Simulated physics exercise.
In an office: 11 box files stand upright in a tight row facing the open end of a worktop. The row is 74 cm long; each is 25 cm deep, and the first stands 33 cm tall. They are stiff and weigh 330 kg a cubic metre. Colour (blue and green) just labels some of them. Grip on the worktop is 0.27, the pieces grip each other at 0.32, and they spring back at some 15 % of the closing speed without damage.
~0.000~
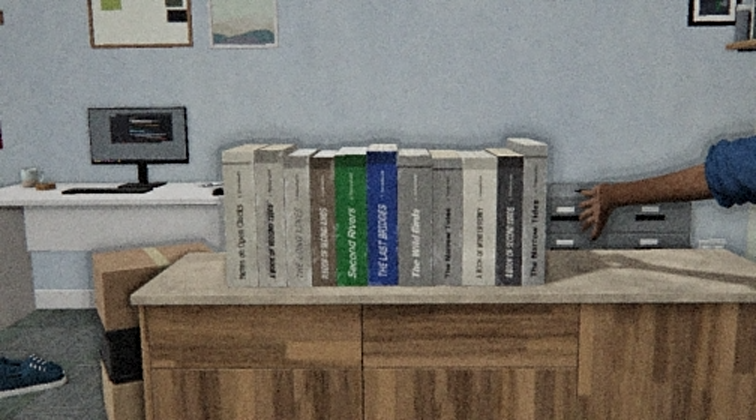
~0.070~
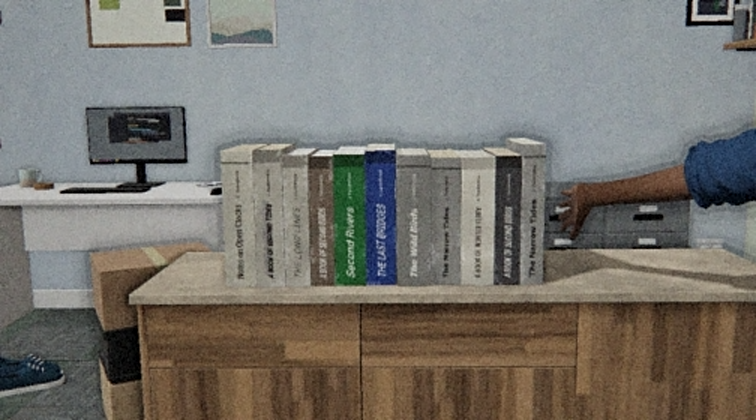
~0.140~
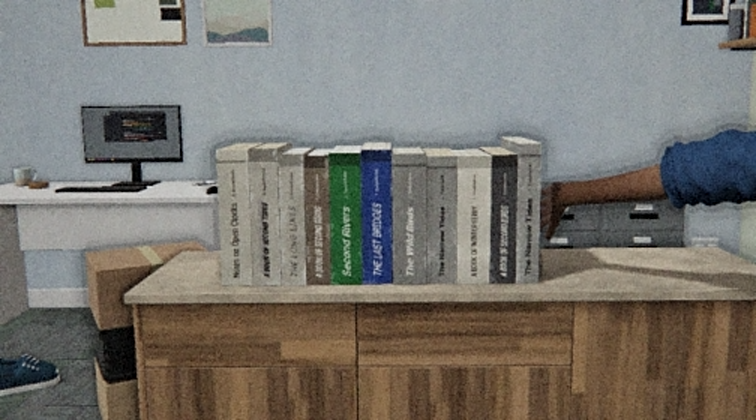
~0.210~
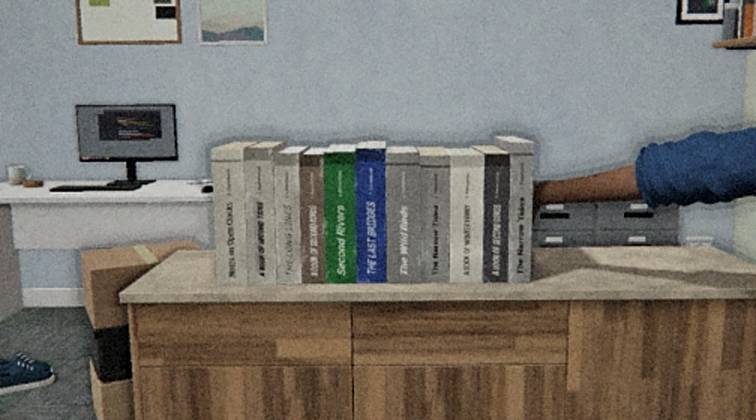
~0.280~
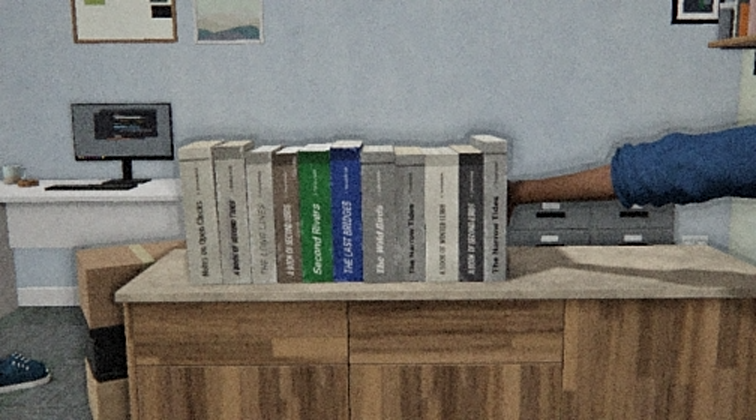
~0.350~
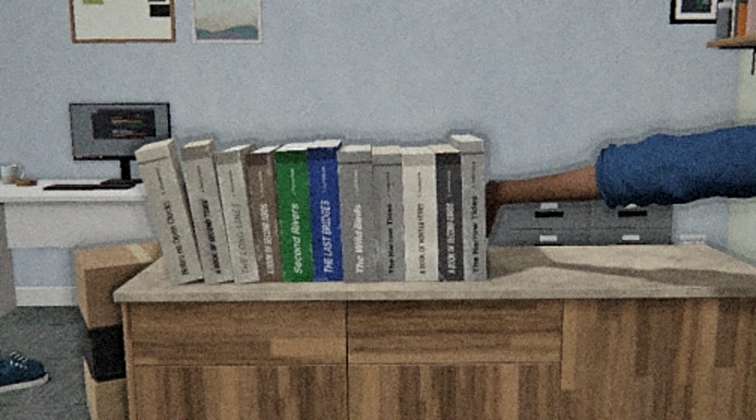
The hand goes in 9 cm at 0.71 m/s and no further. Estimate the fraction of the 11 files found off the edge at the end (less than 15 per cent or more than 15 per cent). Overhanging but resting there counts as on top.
It comes to more than 15 per cent.
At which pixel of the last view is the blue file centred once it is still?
At about (263, 220).
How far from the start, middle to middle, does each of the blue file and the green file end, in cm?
Blue 30, green 30.
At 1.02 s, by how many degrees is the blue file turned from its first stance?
Roughly 40°.
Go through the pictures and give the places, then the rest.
In the first picture (places mark the middle of the side facing us; the camera pans a little), hand (605, 203) 14 cm from the first; green file (351, 222); blue file (382, 219); nothing disturbed.
In the second picture, hand (583, 203) 9 cm from the first; blue file (381, 219).
In the third picture, hand (559, 202) 43 mm from the first; blue file (377, 218).
In the fourth picture, hand (534, 201) 7 mm in; blue file (371, 217).
In the fifth picture, hand (510, 200) 57 mm in; blue file (347, 216) shifted 50 mm; green file (316, 218) shifted 49 mm; 11 disturbed, none off the edge.
In the sixth picture, hand (495, 200) 9 cm in, stopped; blue file (325, 215) shifted 10 cm; green file (295, 217) shifted 10 cm; steepest lean 12°, the file at (170, 217); 11 disturbed, none off the edge.
After 0.58 s, none of the 11 files off the edge, 11 disturbed; green file leaning 23°; blue file leaning 23°.
After 1.02 s, 2 of the 11 files off the edge; green file leaning 57°; blue file leaning 43°.
By the end (1.5 s), 3 of the 11 files off the edge; green file leaning 65°; blue file leaning 50°. That is 27 per cent. As the last picture would show them, middles, green file near (207, 230), blue file near (263, 220).
